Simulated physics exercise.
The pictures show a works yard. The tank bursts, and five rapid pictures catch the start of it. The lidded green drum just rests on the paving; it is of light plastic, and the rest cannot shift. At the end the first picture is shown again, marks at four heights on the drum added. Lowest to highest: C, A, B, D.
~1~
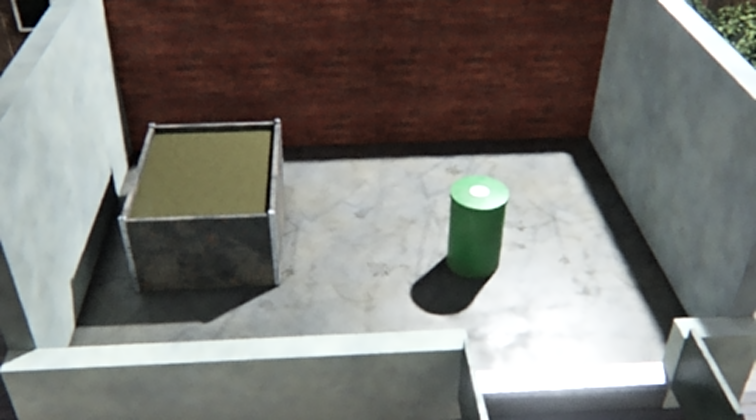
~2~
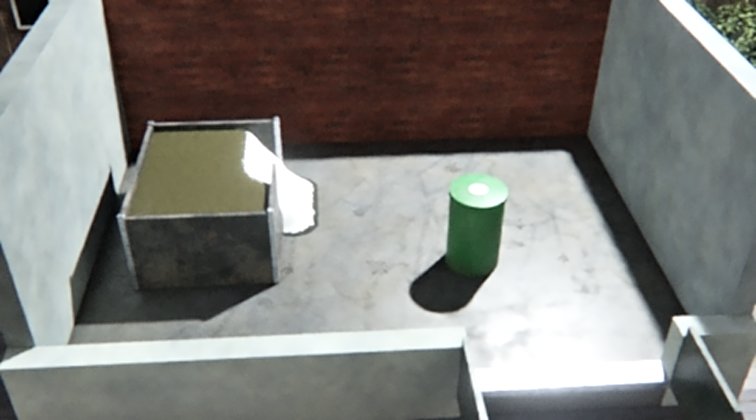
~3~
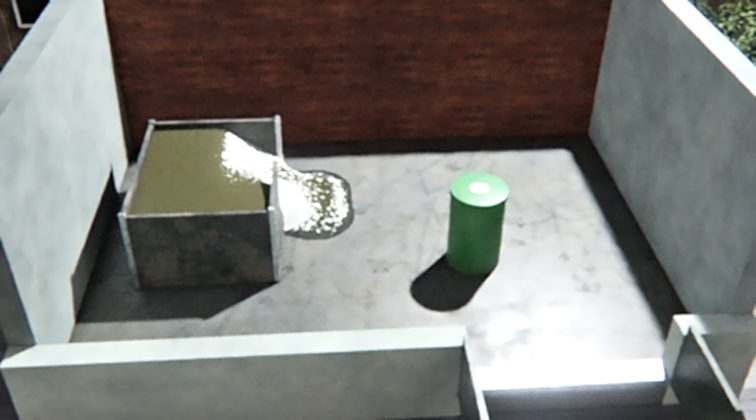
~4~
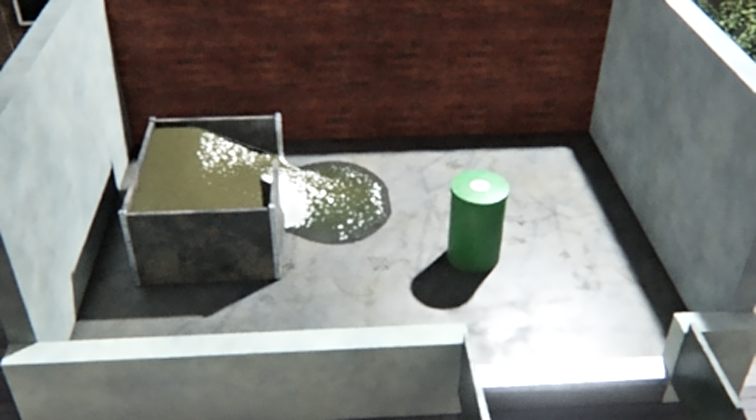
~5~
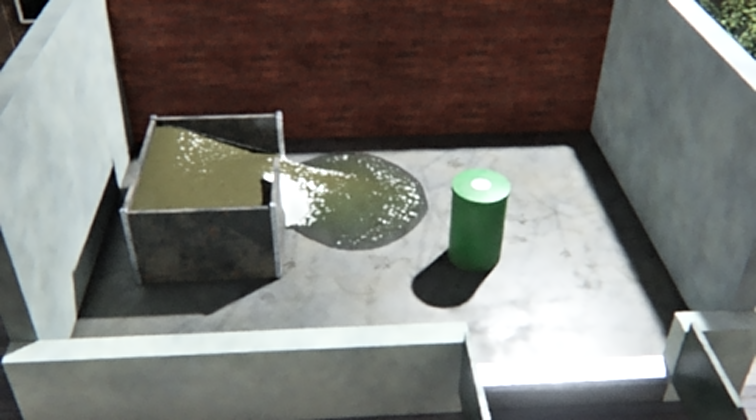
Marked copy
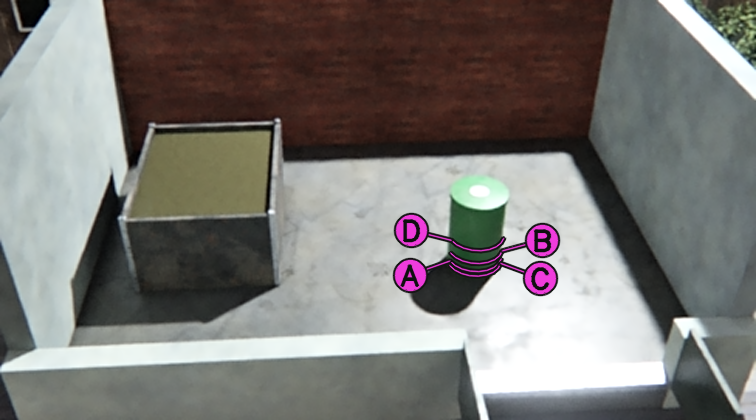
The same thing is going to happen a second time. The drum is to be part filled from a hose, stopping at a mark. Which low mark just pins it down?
That is mark B.
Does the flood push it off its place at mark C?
Yes, it does.
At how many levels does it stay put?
Two of them.
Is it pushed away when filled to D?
No, that is safe.
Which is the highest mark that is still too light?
Here it is mark A.
On the marked copy, A at (478, 271); B at (479, 263); C at (478, 276); D at (480, 250); from the bottom up C, A, B, D.
If A is chosen, it is pushed about its own width away.
If B is chosen, it does not move.
If C is chosen, it is washed out through the gate.
If D is chosen, it does not move.
